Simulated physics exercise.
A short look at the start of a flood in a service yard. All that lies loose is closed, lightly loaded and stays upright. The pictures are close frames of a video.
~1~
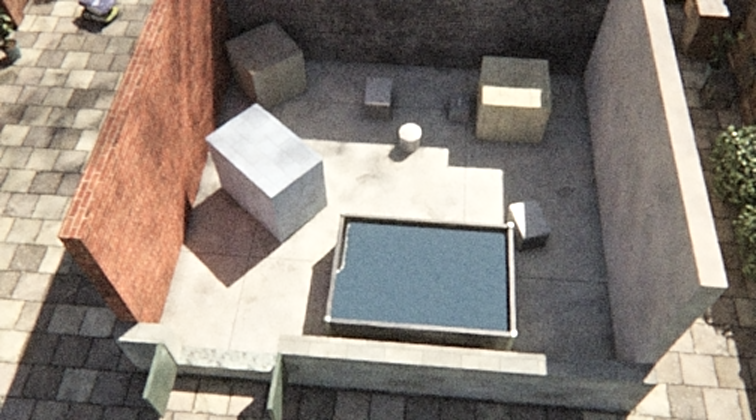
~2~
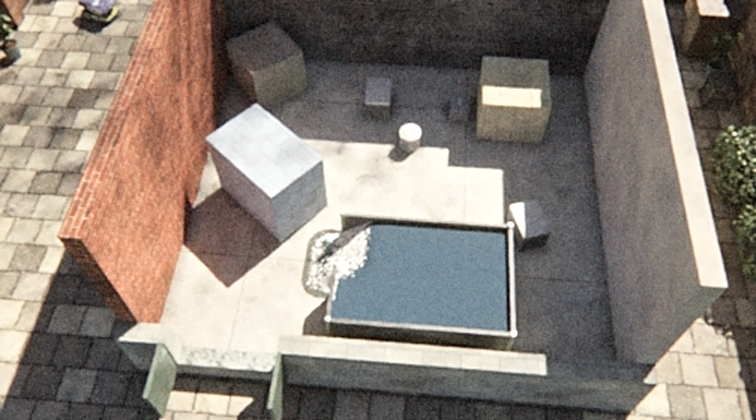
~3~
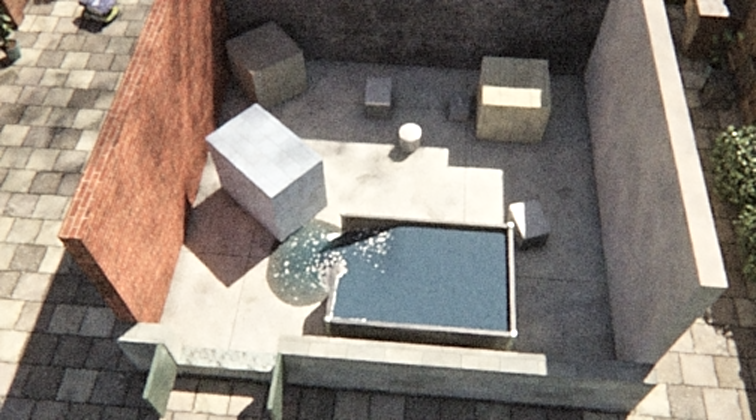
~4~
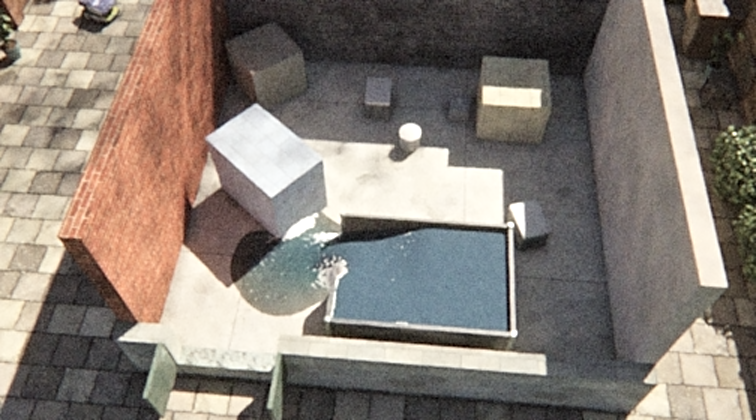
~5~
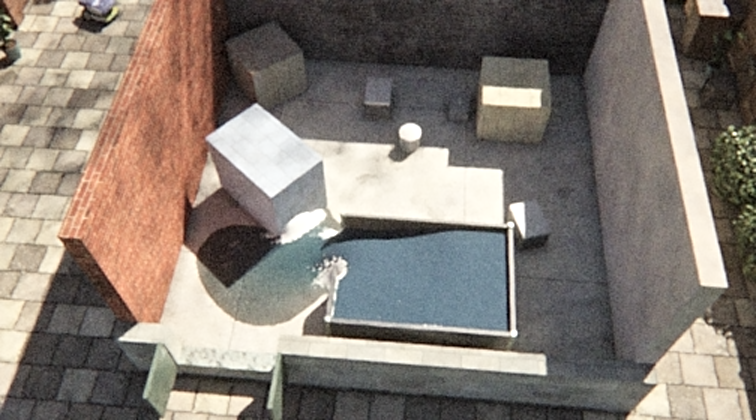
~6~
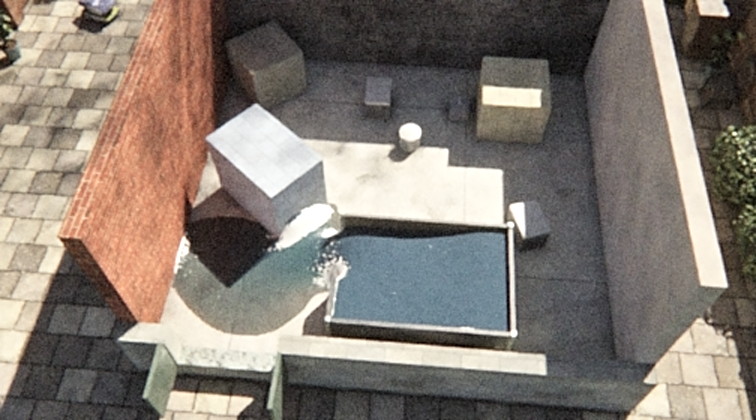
A large walled yard, brick-red on the left and grey elsewhere, is seen from high above by a still camera, with paving outside. A pale grey box stands left of a rectangular tank of dark blue water, with brown, yellowish and small grey blocks and a white cylinder behind. Water bursts through the tank's left side, foams against the pale box and spreads leftward across the floor, while the blocks stay put.
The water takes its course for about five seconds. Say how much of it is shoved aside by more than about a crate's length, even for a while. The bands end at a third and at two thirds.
That comes to under a third.
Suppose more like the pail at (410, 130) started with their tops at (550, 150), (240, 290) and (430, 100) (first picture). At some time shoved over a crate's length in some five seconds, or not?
As listed: Short of that, swept aside, not that far.
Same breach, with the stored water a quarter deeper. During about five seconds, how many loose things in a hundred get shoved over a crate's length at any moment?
I make it 40 per cent.
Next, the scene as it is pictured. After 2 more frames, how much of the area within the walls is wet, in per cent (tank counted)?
Roughly 25 per cent.
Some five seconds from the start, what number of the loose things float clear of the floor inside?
The number is 0.
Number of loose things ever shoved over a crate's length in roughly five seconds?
It comes to 1.
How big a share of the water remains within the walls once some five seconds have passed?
About 82 per cent.
A moment on, 0 of 5 are well off their spots; 0 afloat.
Next, 0 of 5 are well off their spots; 0 afloat.
Later, 0 of 5 are well off their spots; 0 afloat.
In the end, 1 of 5 are well off their spots, and 1 have been at some point; 0 afloat.
